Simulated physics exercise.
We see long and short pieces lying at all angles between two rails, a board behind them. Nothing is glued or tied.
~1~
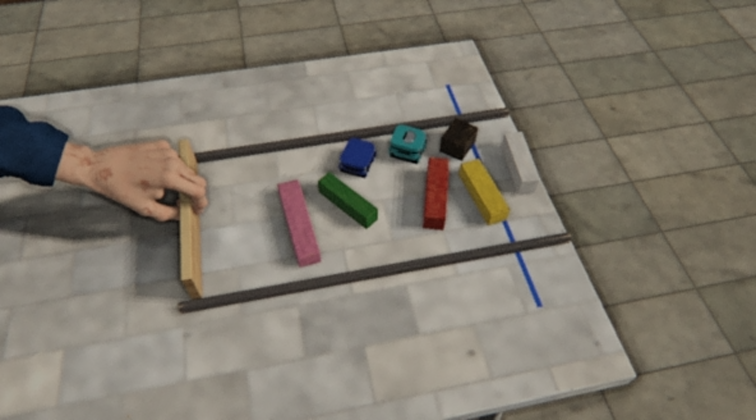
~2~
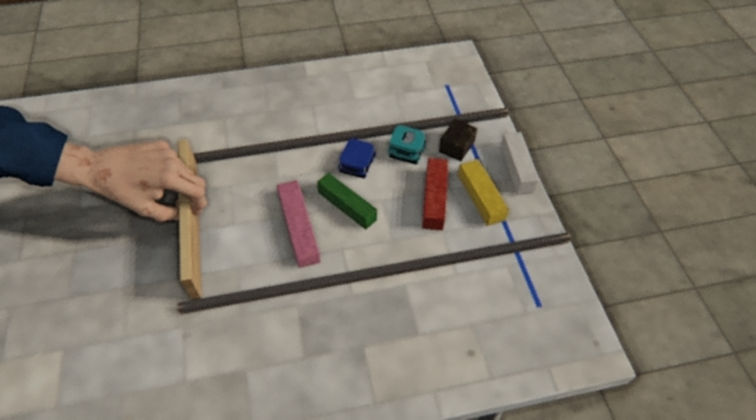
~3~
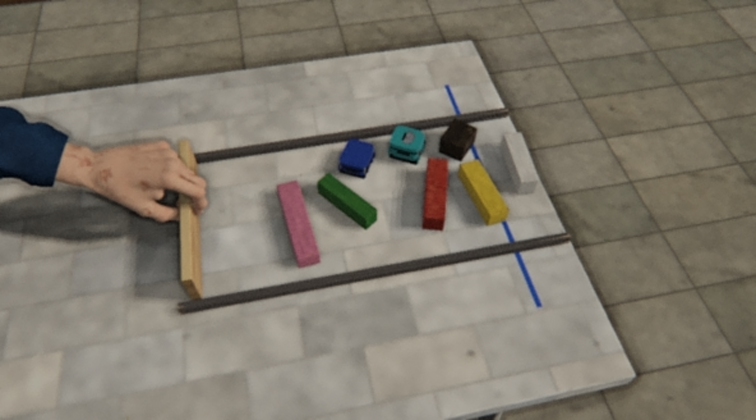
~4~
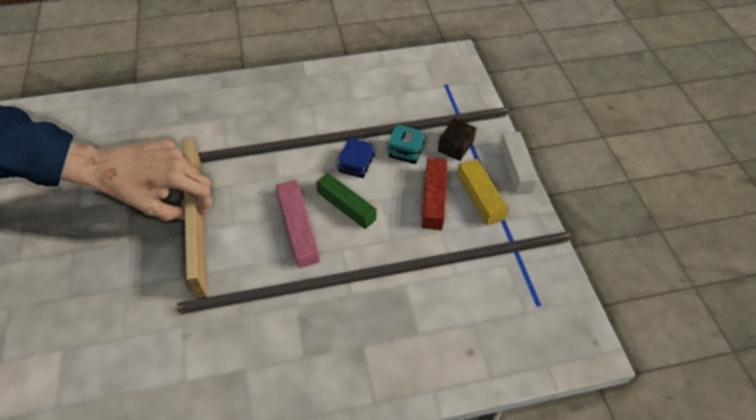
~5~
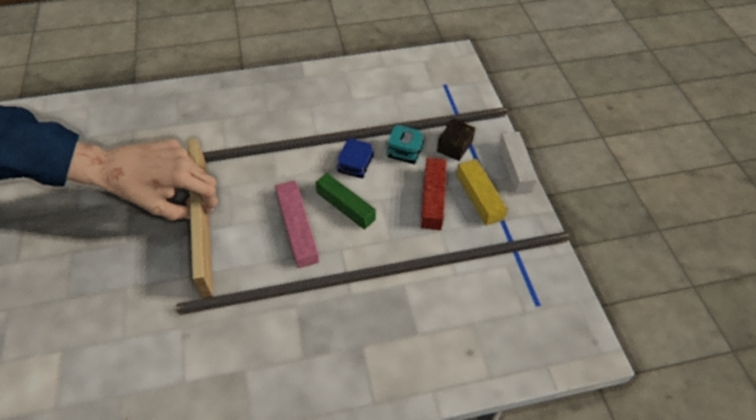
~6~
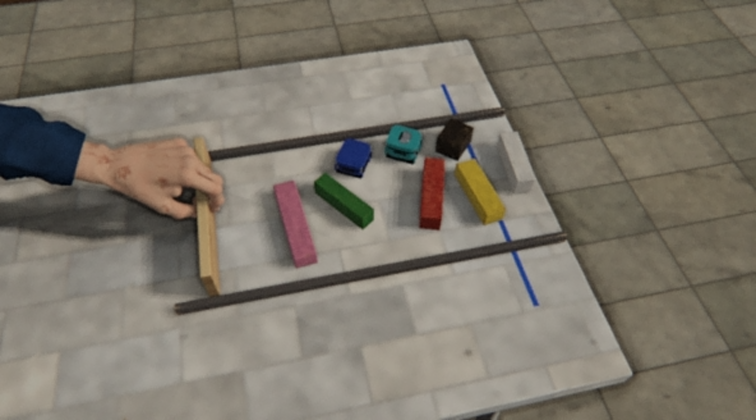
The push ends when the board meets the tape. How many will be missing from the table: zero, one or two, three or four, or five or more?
The number that fall off is three or four.
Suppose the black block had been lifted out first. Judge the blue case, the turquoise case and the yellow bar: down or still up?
The blue case is kept; the turquoise case holds on; the yellow bar falls.
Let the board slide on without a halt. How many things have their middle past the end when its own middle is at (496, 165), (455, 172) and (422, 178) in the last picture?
Past the end: 5, 1 and 0.
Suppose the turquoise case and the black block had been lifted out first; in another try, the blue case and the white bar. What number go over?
It would be 2 and 1.
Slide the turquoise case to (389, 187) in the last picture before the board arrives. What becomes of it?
From there it holds on.
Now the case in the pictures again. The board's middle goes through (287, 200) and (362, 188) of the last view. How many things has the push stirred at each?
First 1, then 3.
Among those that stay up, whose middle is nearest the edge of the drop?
That is the red bar.
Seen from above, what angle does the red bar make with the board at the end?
Roughly 0° out of line.
Soon after, none off yet; white bar at rest near (515, 162); yellow bar at rest near (479, 191); black block at rest near (454, 140).
Then, none off yet; white bar moved a little near (529, 160); yellow bar moved a little near (516, 185); black block moved about its own width near (498, 134).
At rest, the number that fall off is three or four; fallen, black block, yellow bar and white bar.
